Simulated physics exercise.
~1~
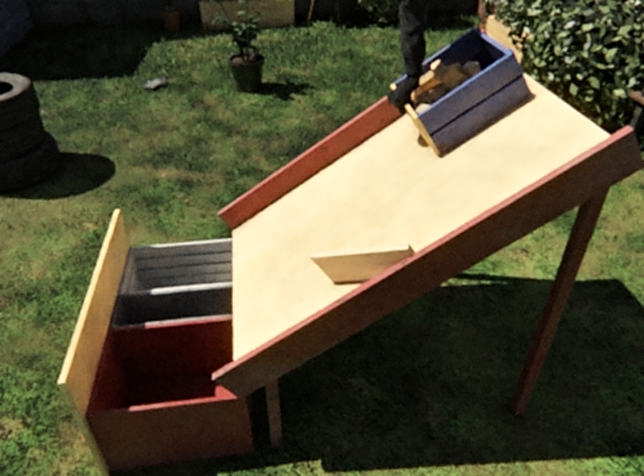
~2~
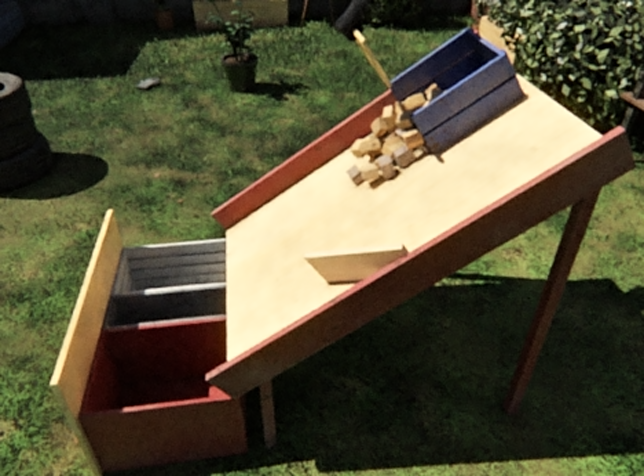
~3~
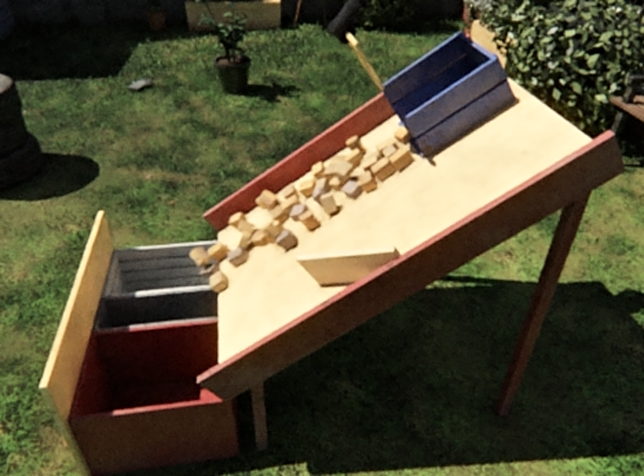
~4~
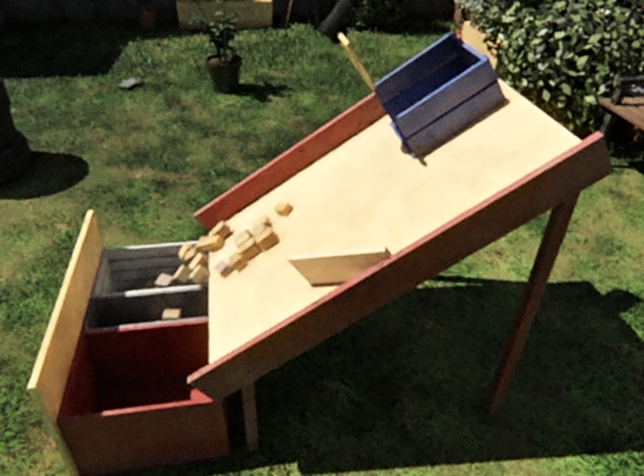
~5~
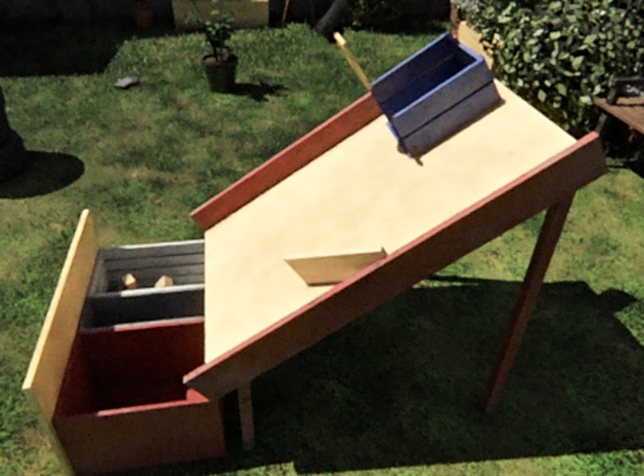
In a sunny garden, wooden blocks spilled from a blue pen once its gate was lifted, tumbled left down a sloping, walled table past an angled board, and dropped off the end, mostly into the farthest tub, leaving the slope empty.
